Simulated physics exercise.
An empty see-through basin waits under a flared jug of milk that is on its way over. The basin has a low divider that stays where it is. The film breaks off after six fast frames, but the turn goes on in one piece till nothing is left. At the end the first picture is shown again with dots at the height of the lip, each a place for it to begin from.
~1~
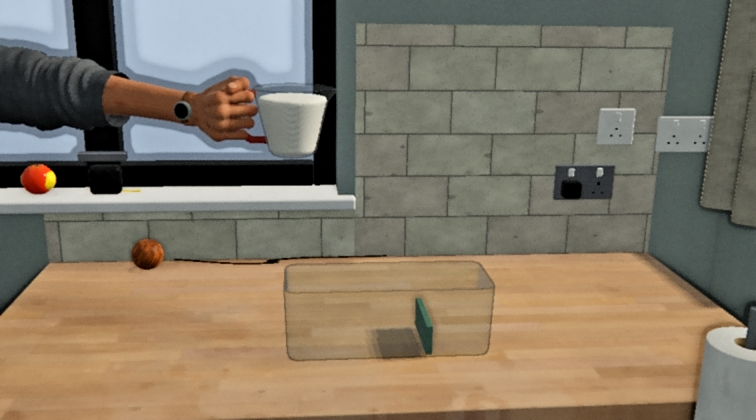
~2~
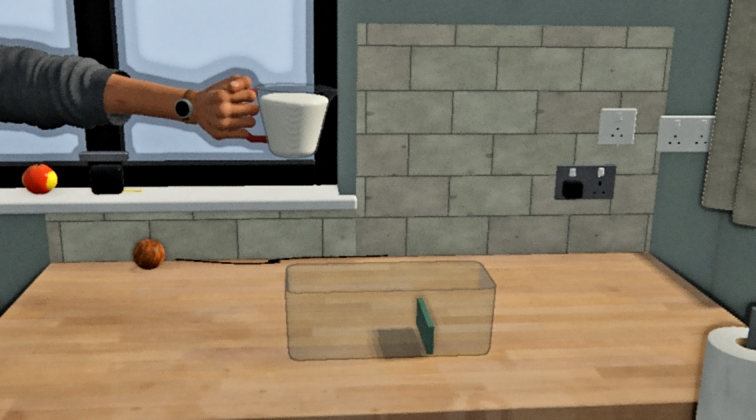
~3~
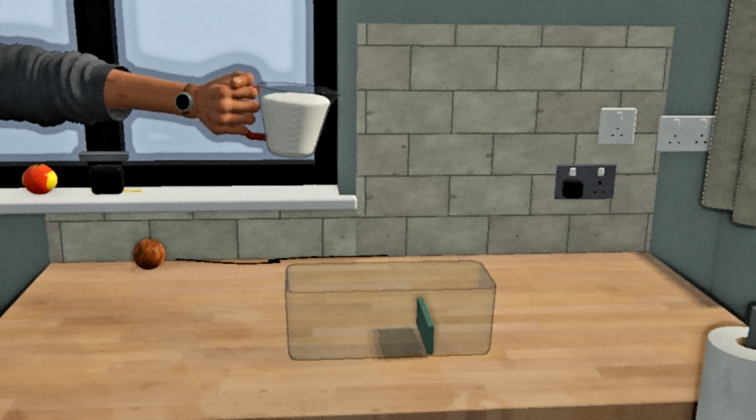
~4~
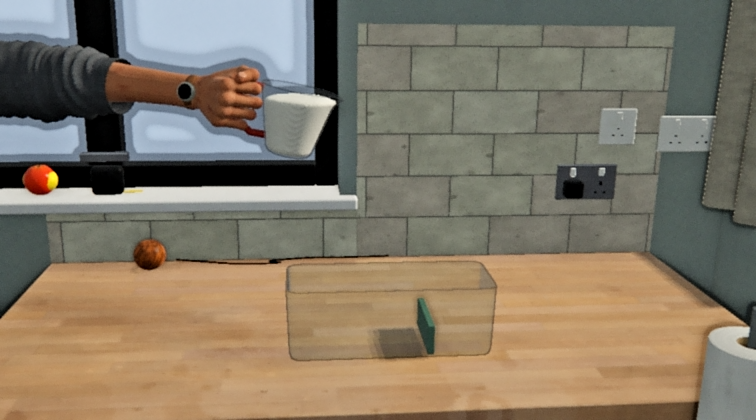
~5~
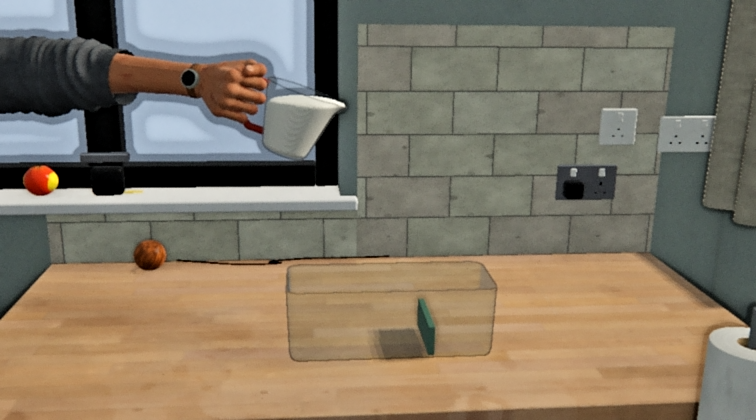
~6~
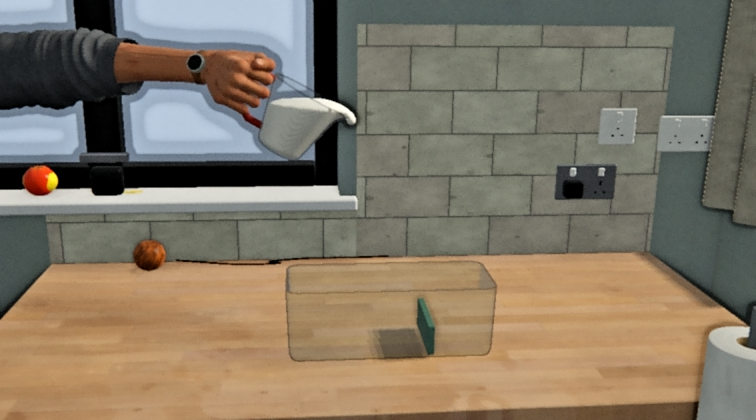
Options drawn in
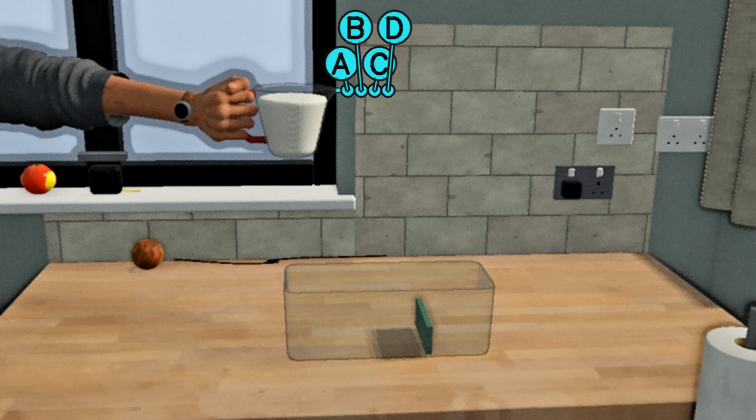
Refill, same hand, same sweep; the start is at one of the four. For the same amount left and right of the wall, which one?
Dot C.
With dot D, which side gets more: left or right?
More ends on the right.
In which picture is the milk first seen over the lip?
In picture 6.
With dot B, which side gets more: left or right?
The left side.
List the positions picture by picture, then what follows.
The first frame shows upright, lip at (337, 90); basin from (287, 359) to (489, 353); top of the wall at (424, 311); nothing has left yet.
The second frame shows upright, lip at (339, 91); nothing has left yet.
The third frame shows tipped about 5°, lip at (340, 94); nothing has left yet.
The fourth frame shows tipped about 11°, lip at (344, 99); nothing has left yet.
The fifth frame shows tipped about 20°, lip at (346, 107); nothing has left yet.
The sixth frame shows tipped about 30°, lip at (347, 116); milk is over the lip, down to (350, 121).
In cyan, A at (347, 90); B at (361, 90); C at (374, 90); D at (388, 90).
For dot A, about 92 % ends left of the wall and 4 % right of it; 5 % is lost outside.
For dot B, about 75 % ends left of the wall and 18 % right of it; 7 % is lost outside.
For dot C, about 48 % ends left of the wall and 49 % right of it; 3 % is lost outside.
For dot D, about 22 % ends left of the wall and 75 % right of it; 3 % is lost outside.
